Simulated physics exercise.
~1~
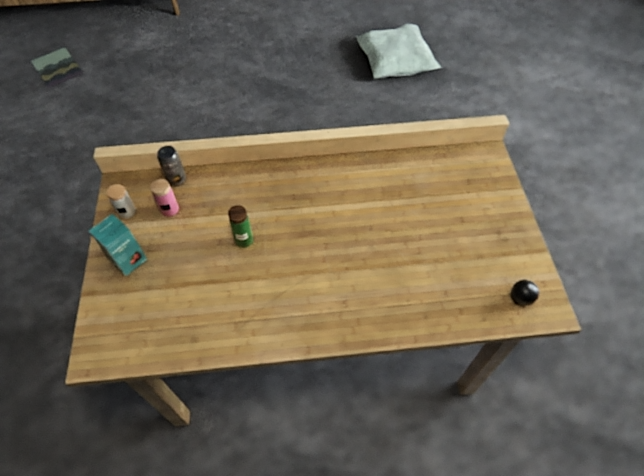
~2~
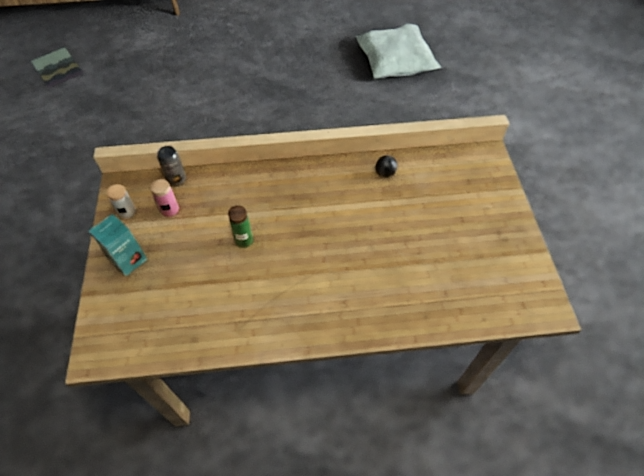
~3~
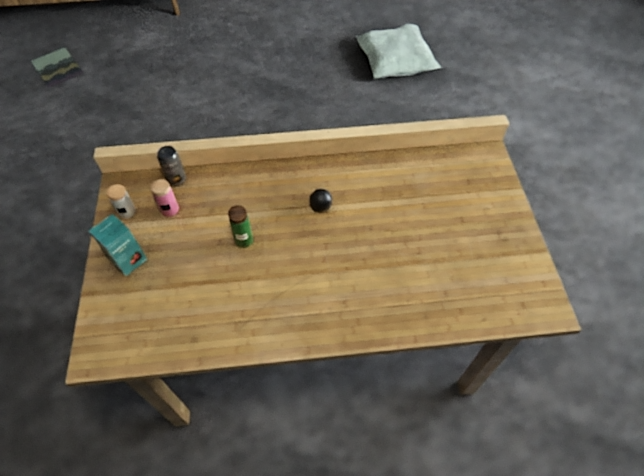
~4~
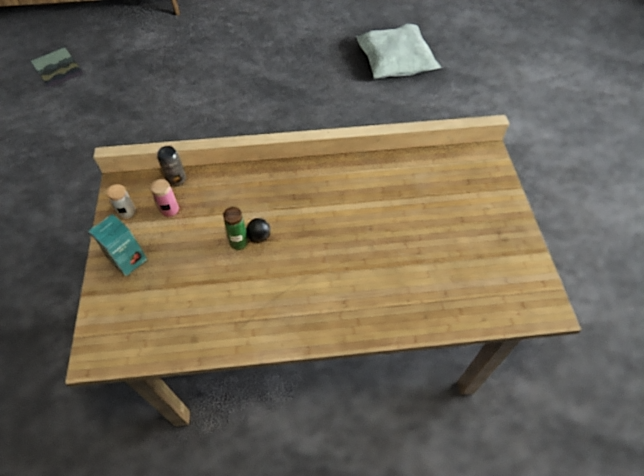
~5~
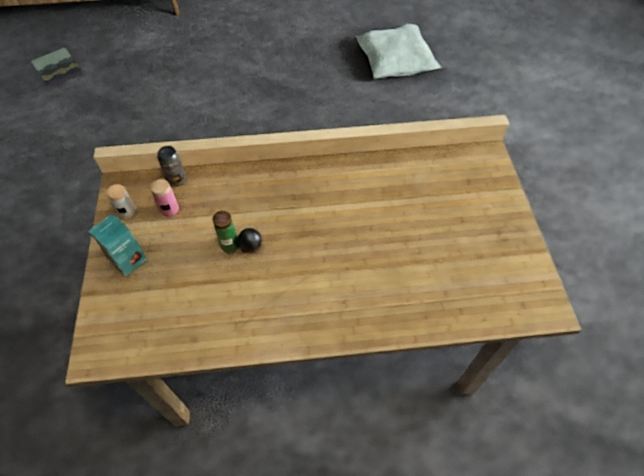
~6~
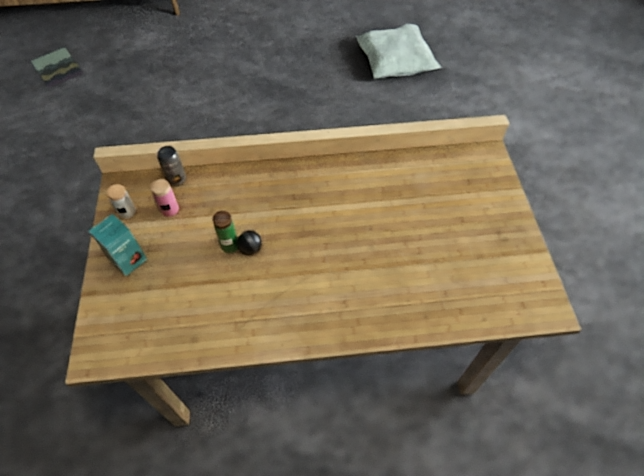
A black ball moved from the right side of a wooden table to the raised back rail, then rolled left and toward the front into a green shaker, which shifted slightly left and stayed upright with the ball resting beside it.
